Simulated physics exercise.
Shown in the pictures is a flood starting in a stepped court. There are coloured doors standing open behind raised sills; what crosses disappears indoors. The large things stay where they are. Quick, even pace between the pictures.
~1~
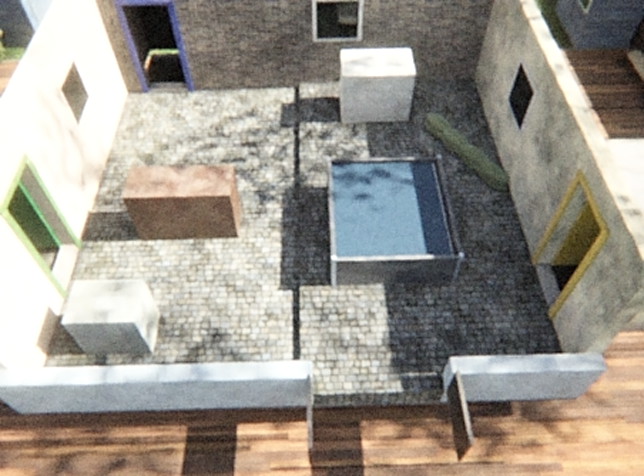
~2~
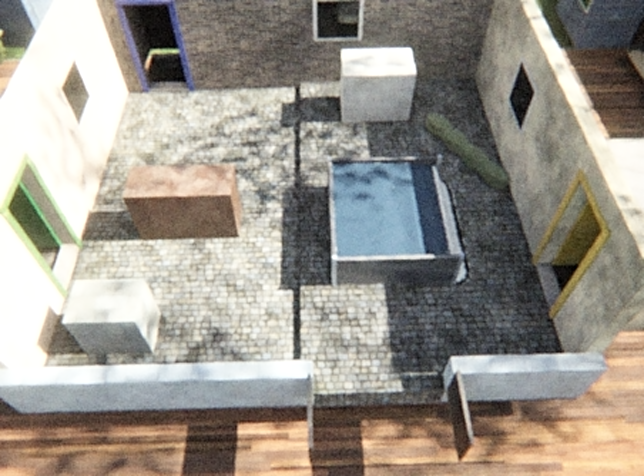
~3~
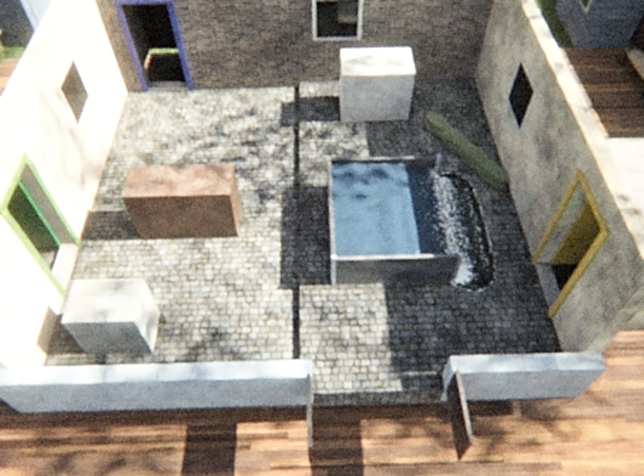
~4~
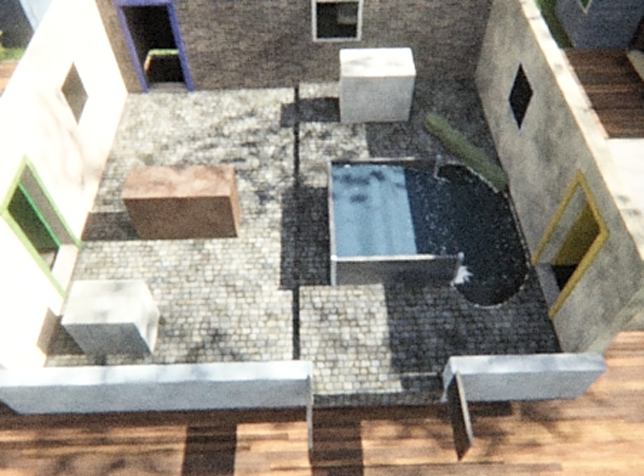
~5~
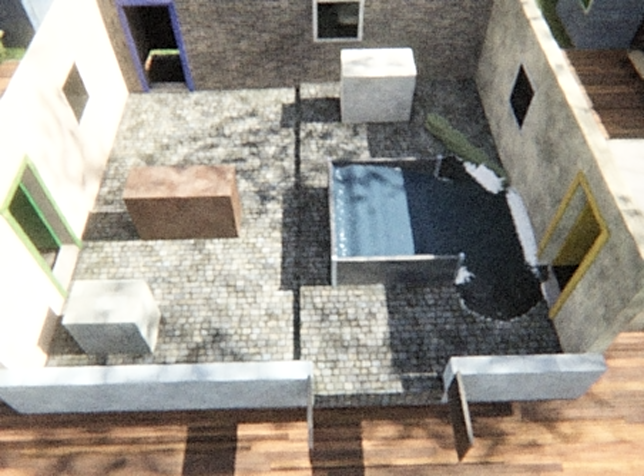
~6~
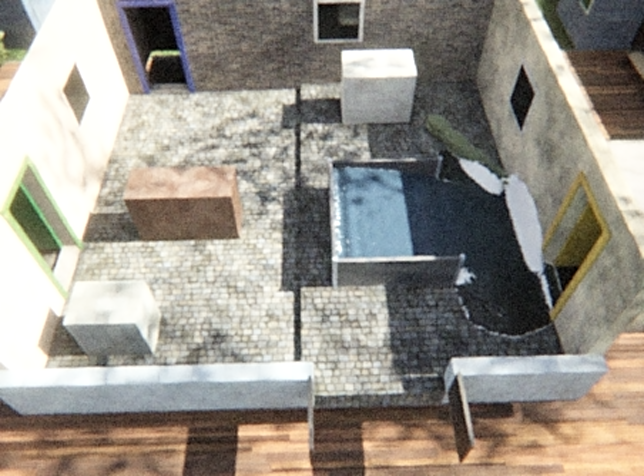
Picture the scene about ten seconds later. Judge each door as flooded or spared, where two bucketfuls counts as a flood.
The yellow door is flooded, the green door is spared, the blue door is spared.
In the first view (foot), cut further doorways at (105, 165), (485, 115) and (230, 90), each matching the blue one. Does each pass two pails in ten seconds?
Lab note, doors in listed order: Under the limit, under the limit, under the limit.
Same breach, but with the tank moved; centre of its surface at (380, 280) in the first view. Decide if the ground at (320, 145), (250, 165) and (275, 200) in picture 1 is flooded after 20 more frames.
In order, the three spots end up waterlogged, untouched and untouched.
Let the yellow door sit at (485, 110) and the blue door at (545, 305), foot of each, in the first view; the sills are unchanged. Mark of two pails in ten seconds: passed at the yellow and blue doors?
Well, the yellow door comes up short, and the blue door tops the limit too.
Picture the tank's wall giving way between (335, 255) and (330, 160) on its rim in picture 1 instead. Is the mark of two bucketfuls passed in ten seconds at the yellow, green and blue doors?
Well, the yellow door comes up short, the green door overshoots, and the blue door overshoots.
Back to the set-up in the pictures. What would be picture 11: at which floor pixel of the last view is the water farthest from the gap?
Approximate pixel: (564, 372).
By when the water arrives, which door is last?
Going by the pictures, I'd say the green-painted one.
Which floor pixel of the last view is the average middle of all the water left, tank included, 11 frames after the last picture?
I'd say around (450, 233).
A moment on, water covers 10 % of the floor; the yellow door over two buckets in, the green door not reached, the blue door not reached.
Next, water covers 20 % of the floor; the yellow door far over two buckets in, the green door not reached, the blue door not reached.
Then, water covers 40 % of the floor; the yellow door far over two buckets in, the green door not reached, the blue door not reached.
Later, water covers 80 % of the floor; the yellow door far over two buckets in, the green door wet at the sill, nothing in, the blue door wet at the sill, nothing in.
In the end, water covers 90 % of the floor; the yellow door far over two buckets in, the green door wet at the sill, nothing in, the blue door wet at the sill, nothing in.
